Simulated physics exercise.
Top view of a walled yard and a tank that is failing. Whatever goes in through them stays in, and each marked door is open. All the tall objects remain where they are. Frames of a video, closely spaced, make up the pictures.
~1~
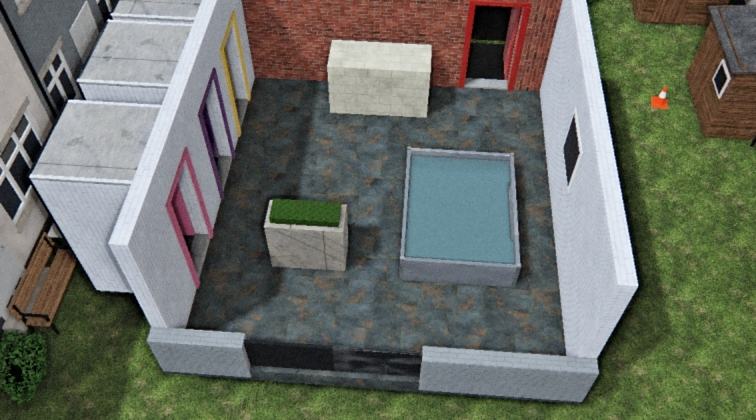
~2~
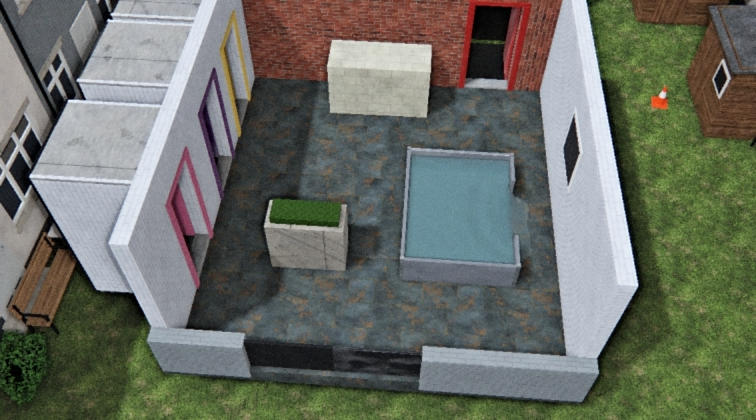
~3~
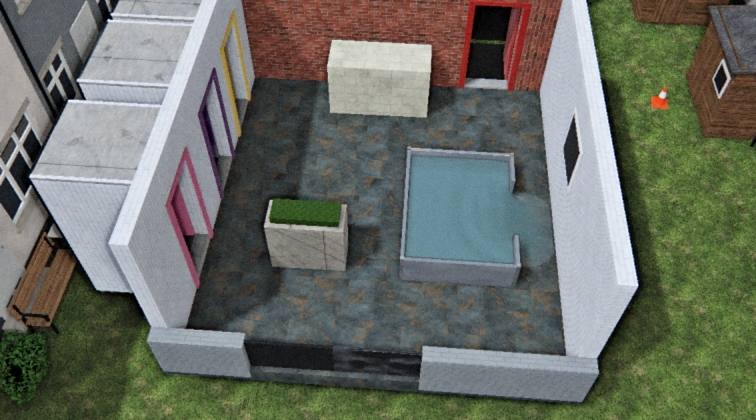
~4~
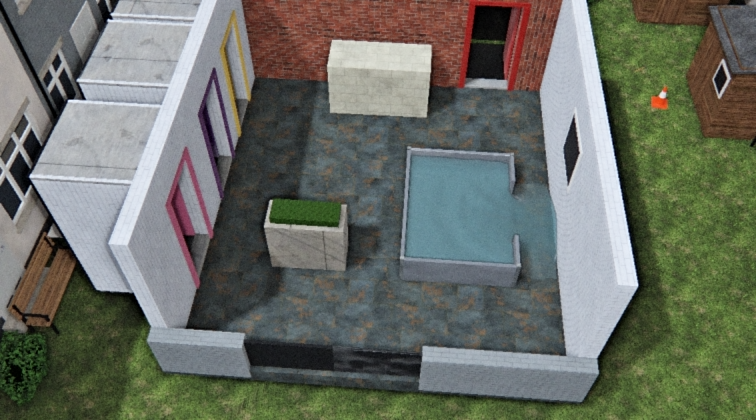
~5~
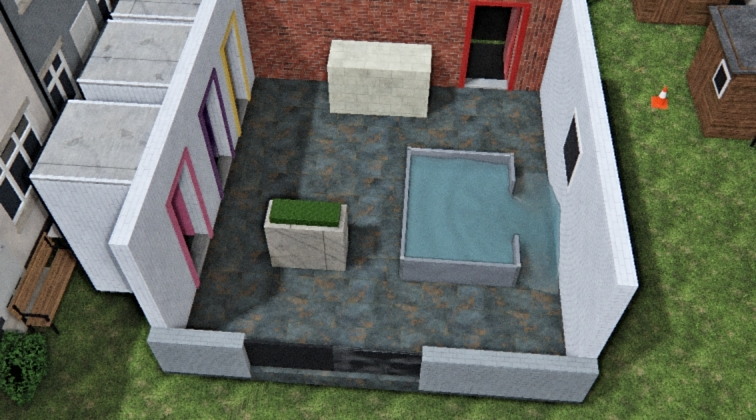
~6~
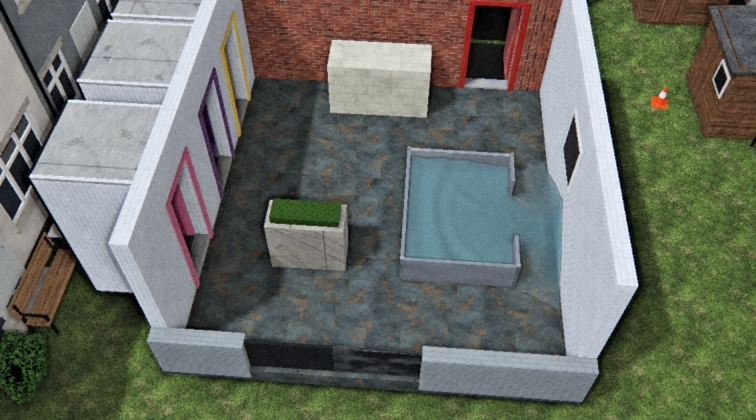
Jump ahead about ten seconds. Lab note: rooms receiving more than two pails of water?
As I see it, the yellow door is not overrun past two buckets. The purple door is not overrun past two buckets. The pink door is not overrun past two buckets. The red door is overrun past two buckets.
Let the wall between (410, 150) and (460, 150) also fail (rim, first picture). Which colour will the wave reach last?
My answer is the door marked pink.
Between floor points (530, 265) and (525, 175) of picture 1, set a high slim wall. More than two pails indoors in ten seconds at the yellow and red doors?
Result - yellow door stays within the limit, red door stays within the limit.
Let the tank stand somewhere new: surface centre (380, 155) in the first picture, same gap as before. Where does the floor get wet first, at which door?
Note: The one in red.
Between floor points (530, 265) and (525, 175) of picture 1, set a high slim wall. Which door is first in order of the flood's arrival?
The red-painted one.
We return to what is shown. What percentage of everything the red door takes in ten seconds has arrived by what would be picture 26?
Some 45 in a hundred.
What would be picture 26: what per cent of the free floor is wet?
Around 45 percent, give or take.
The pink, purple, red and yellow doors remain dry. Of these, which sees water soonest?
The red door, I reckon.
A moment on, water covers 15 % of the floor; the yellow door not reached, the purple door not reached, the pink door not reached, the red door not reached.
Next, water covers 30 % of the floor; the yellow door not reached, the purple door not reached, the pink door not reached, the red door under two buckets in.
Then, water covers 45 % of the floor; the yellow door not reached, the purple door not reached, the pink door not reached, the red door far over two buckets in.
Later, water covers 70 % of the floor; the yellow door wet at the sill, nothing in, the purple door wet at the sill, nothing in, the pink door wet at the sill, nothing in, the red door far over two buckets in.
In the end, water covers 95 % of the floor; the yellow door wet at the sill, nothing in, the purple door wet at the sill, nothing in, the pink door wet at the sill, nothing in, the red door far over two buckets in.
